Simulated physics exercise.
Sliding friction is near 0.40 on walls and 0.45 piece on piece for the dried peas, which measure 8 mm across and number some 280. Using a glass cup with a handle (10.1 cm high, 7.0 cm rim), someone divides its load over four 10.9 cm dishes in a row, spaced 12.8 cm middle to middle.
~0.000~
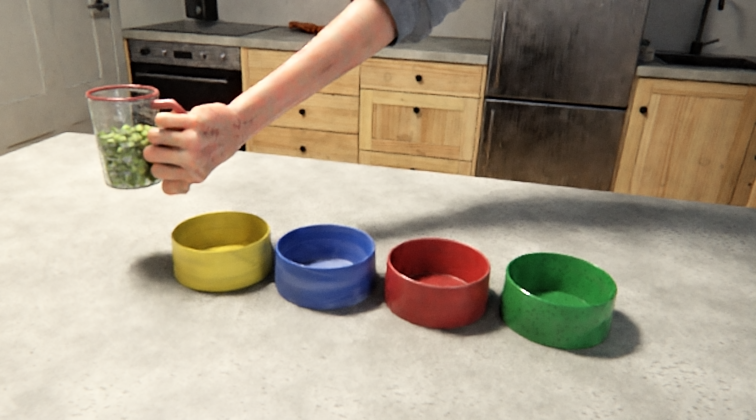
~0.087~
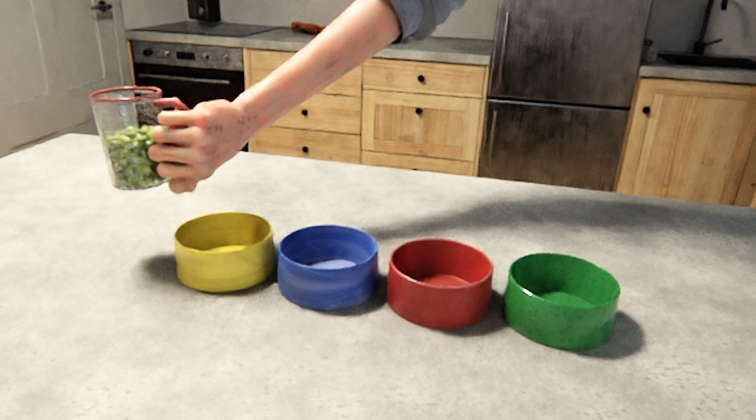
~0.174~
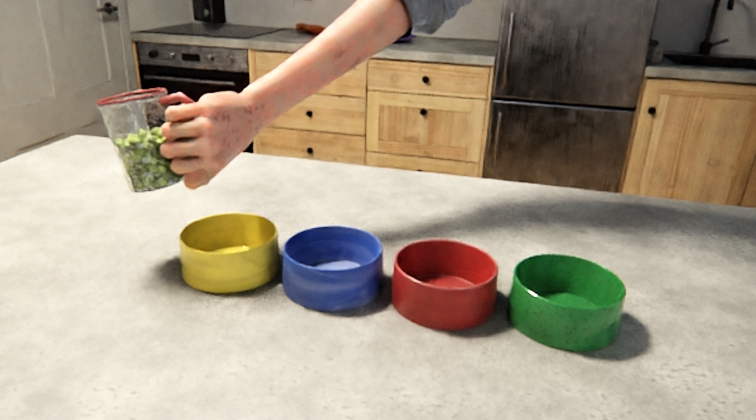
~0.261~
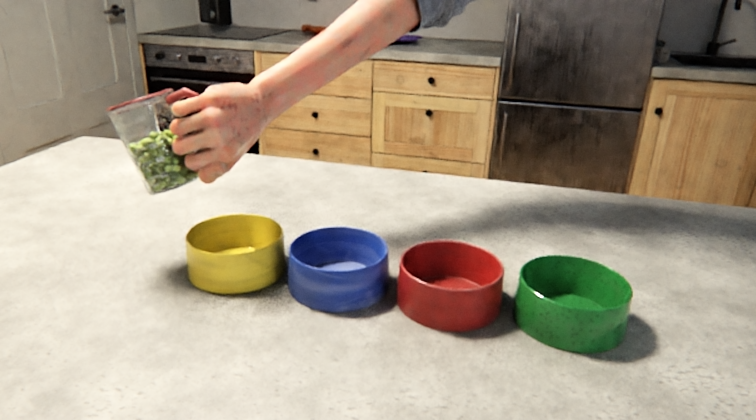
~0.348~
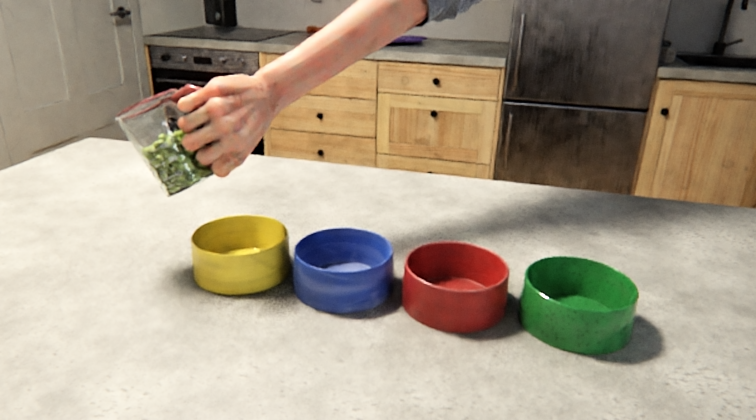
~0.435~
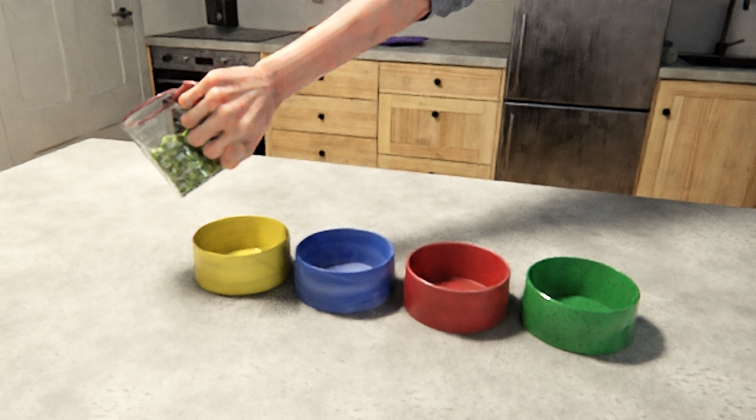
In a kitchen, a hand holds a clear cup of chopped green pieces above a grey counter, left of a row of yellow, blue, red and green dishes, steadily tilting it rightward while moving it slightly right.
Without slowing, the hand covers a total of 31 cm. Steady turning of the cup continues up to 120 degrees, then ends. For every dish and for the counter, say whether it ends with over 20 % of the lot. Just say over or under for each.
Going through them: Red comes out under, blue comes out under, green comes out under, yellow comes out over, counter comes out over.
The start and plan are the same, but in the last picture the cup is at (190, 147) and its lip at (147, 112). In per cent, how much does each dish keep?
The red dish keeps 0, the blue dish 100, the green dish 0 and the yellow dish 0.
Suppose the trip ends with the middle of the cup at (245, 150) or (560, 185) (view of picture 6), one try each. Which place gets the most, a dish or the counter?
I'd expect counter to win the first try and yellow the second.
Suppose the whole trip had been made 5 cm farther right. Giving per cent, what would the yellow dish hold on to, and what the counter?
Result - yellow 100 / counter 0.
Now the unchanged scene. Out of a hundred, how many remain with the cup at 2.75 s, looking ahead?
Roughly 0 per cent.
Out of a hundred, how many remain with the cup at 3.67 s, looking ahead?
It should be near 0 per cent.
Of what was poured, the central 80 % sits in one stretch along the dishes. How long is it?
About 17 cm.
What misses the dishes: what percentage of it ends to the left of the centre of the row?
100 per cent.
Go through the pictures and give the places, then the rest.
Cup at (129, 137), tilt 0 degrees, lip at (95, 90), moved 0.0 cm; middle of the pieces at (128, 152); yellow dish at (222, 231); blue dish at (326, 245); red dish at (439, 261); green dish at (561, 278), in the first frame.
Cup at (134, 138), tilt 3 degrees, lip at (98, 93), moved 0.3 cm; middle of the pieces at (134, 153), in the second frame.
Cup at (146, 140), tilt 11 degrees, lip at (106, 100), moved 1.0 cm; middle of the pieces at (147, 155), in the third frame.
Cup at (158, 142), tilt 19 degrees, lip at (115, 108), moved 1.8 cm; middle of the pieces at (161, 157), in the fourth frame.
Cup at (170, 144), tilt 28 degrees, lip at (125, 116), moved 2.6 cm; middle of the pieces at (175, 159), in the fifth frame.
Cup at (178, 146), tilt 36 degrees, lip at (130, 124), moved 3.4 cm; middle of the pieces at (184, 159); yellow dish at (242, 235); blue dish at (345, 249); red dish at (458, 265); green dish at (582, 282). Its pace works out near 95 degrees a second; the hand travels 9 cm a second, in the sixth frame.
After 1.82 s, tilt 120 degrees; cup holds 0 %, yellow 60 %.
After 2.75 s, tilt 120 degrees; cup holds 0 %, yellow 60 %.
After 3.67 s, tilt 120 degrees; cup holds 0 %, yellow 60 %.
At rest (4.0 s), red 0 %, blue 0 %, green 0 %, yellow 60 %, counter 40 %.
